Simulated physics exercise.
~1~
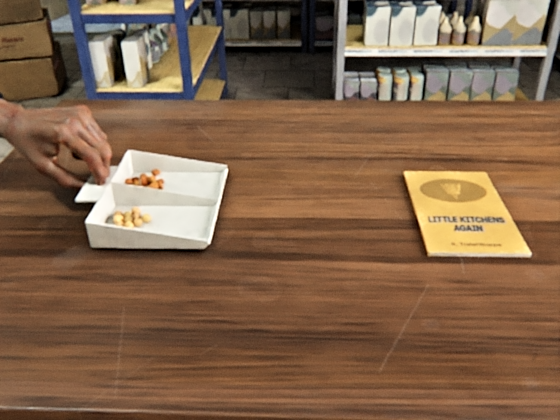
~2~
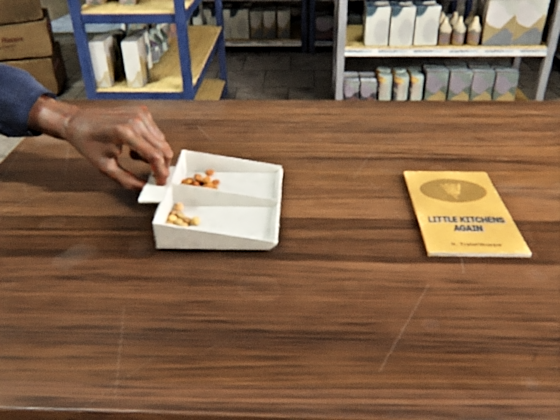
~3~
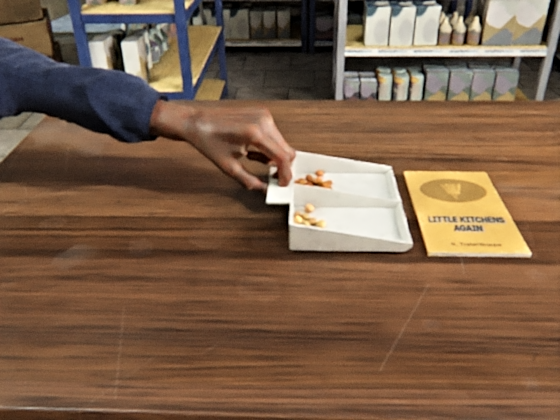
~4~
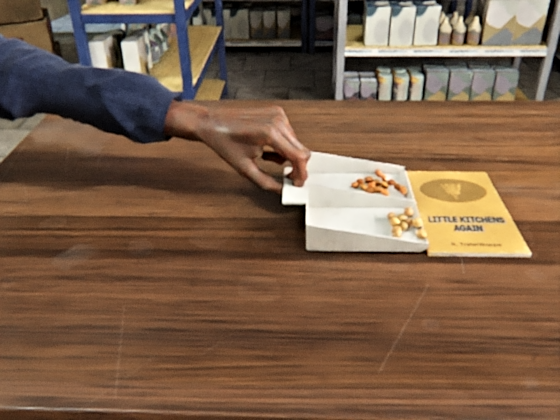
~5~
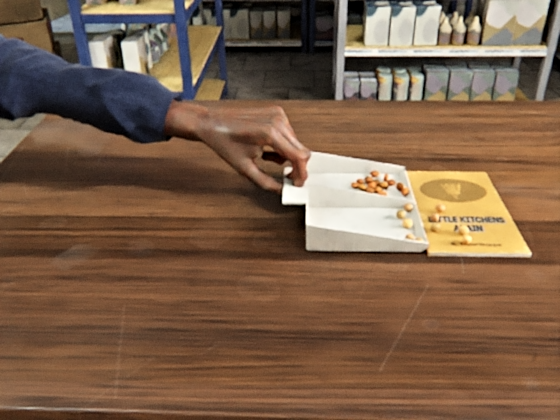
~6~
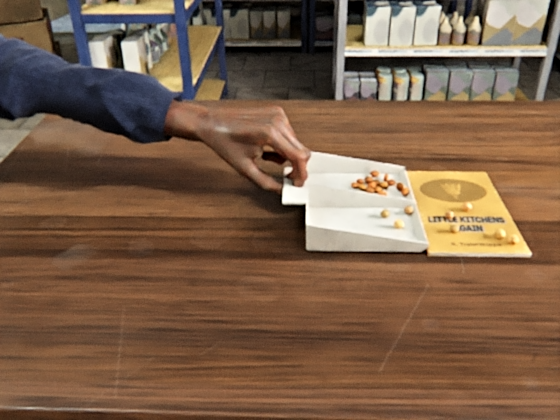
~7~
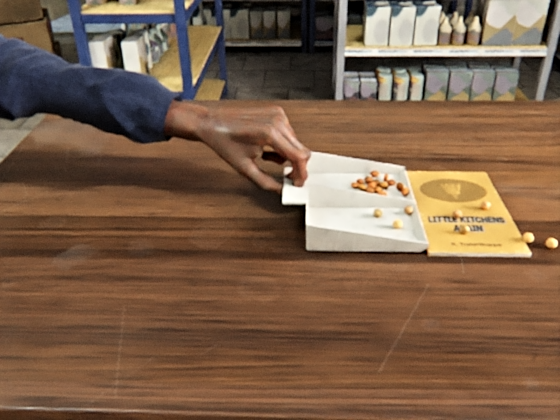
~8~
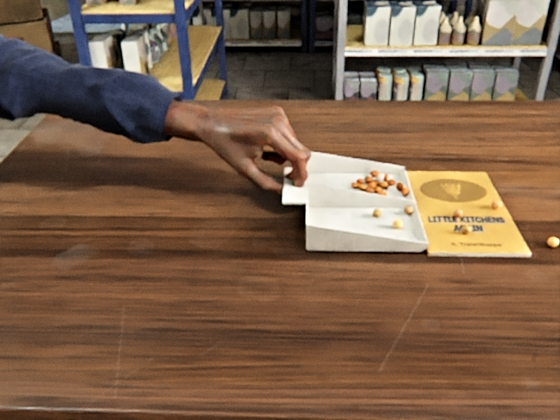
On a dark wooden table in front of stocked shelves, a hand holds the tab of a white divided tray carrying pale round pieces in the front section and orange-brown ones in the back. The hand pushes the tray right toward a thin yellow book. The tray stops against the book's edge, and both batches slide forward to the low rim. Several pale pieces roll over it and scatter across the cover, some reaching the table beyond. At the end, the tray and book rest together, a few pale pieces remain inside, and the orange-brown batch stays contained.
